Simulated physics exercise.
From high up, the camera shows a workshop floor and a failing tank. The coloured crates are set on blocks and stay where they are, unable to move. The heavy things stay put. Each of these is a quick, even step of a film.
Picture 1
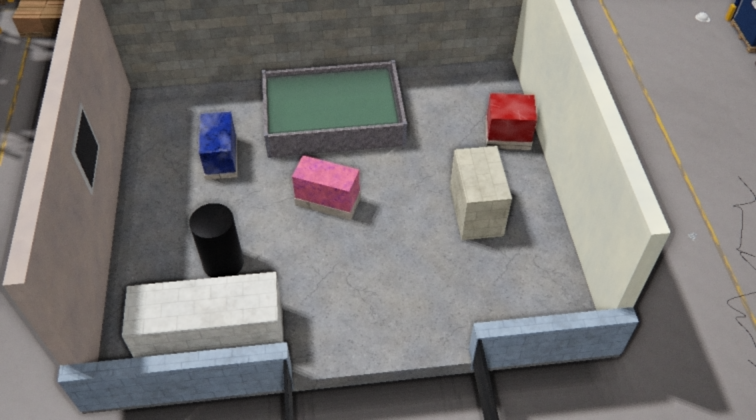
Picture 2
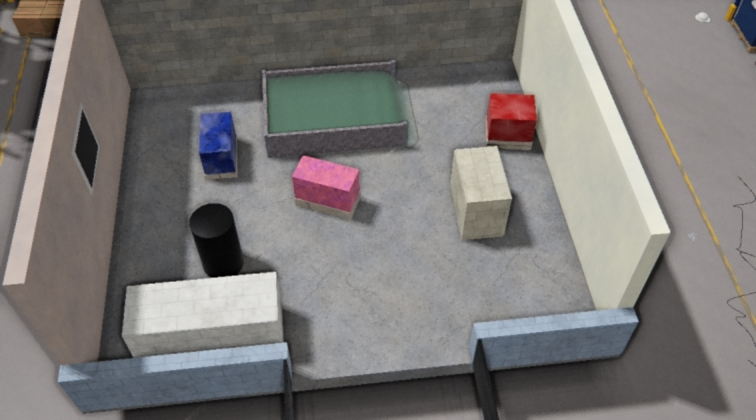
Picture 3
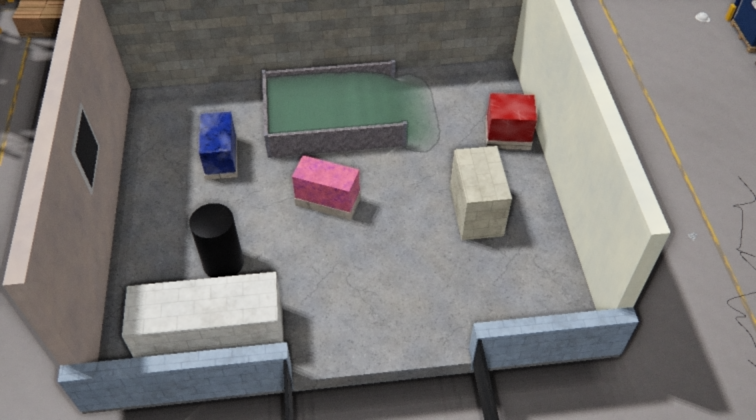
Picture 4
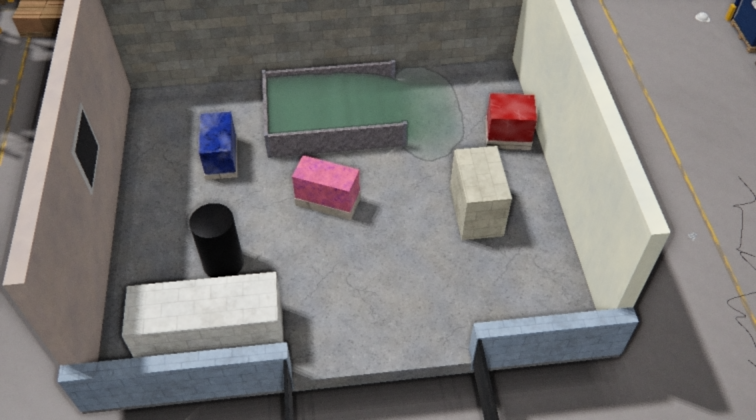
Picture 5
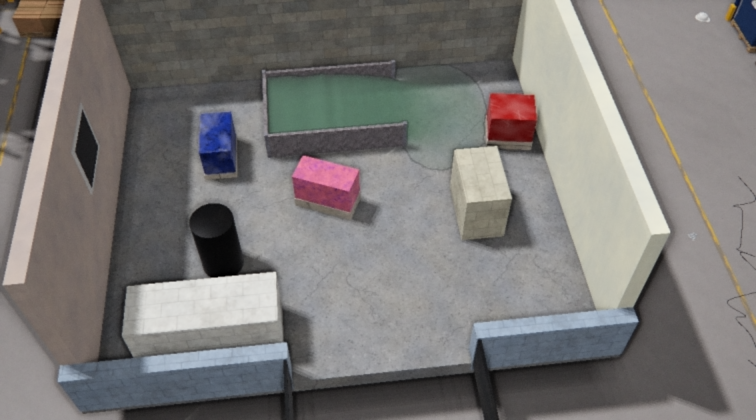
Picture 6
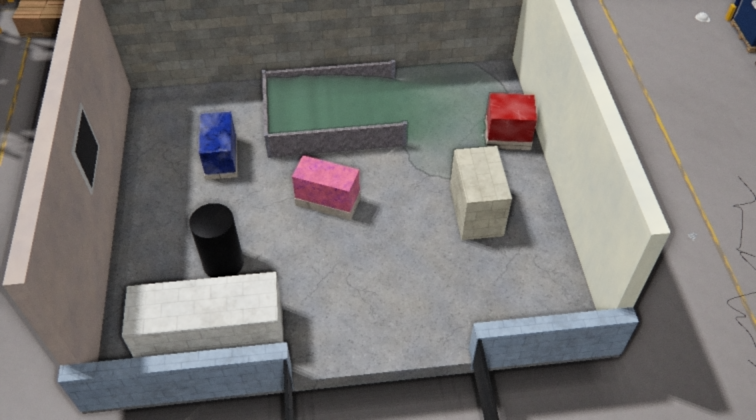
On a grey workshop floor seen from above, a tank of still green water lost its right side, and the water poured out and spread rightward in a thinning sheet, reaching the red block.
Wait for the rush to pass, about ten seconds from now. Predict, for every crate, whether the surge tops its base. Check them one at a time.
My prediction: The blue crate has a tall enough plinth. The pink crate has a tall enough plinth. The red crate has too short a plinth.
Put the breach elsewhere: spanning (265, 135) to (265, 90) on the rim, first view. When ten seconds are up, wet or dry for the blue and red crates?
In short: The blue crate gets wet, the red crate remains dry.
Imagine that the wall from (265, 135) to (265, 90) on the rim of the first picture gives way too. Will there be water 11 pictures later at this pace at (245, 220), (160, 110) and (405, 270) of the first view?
First spot drenched, second drenched, third unwetted.
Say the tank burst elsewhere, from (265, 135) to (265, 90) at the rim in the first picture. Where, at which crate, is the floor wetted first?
My pick is the one in blue.
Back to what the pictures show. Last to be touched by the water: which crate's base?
From the pictures, the one in blue.
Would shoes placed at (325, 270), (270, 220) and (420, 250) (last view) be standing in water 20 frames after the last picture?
First spot clear, second spot clear, third spot clear.
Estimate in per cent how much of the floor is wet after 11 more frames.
Roughly 20 per cent.
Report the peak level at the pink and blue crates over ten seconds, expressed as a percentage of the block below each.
About 40 % and 30 %.
A moment on, water covers 15 % of the floor; the blue crate not reached, the pink crate not reached, the red crate water round its plinth.
Next, water covers 20 % of the floor; the blue crate not reached, the pink crate not reached, the red crate water round its plinth.
Then, water covers 30 % of the floor; the blue crate not reached, the pink crate water round its plinth, the red crate water round its plinth.
Later, water covers 60 % of the floor; the blue crate not reached, the pink crate water round its plinth, the red crate water round its plinth.
In the end, water covers 85 % of the floor; the blue crate stayed above the water, the pink crate stayed above the water, the red crate was topped.
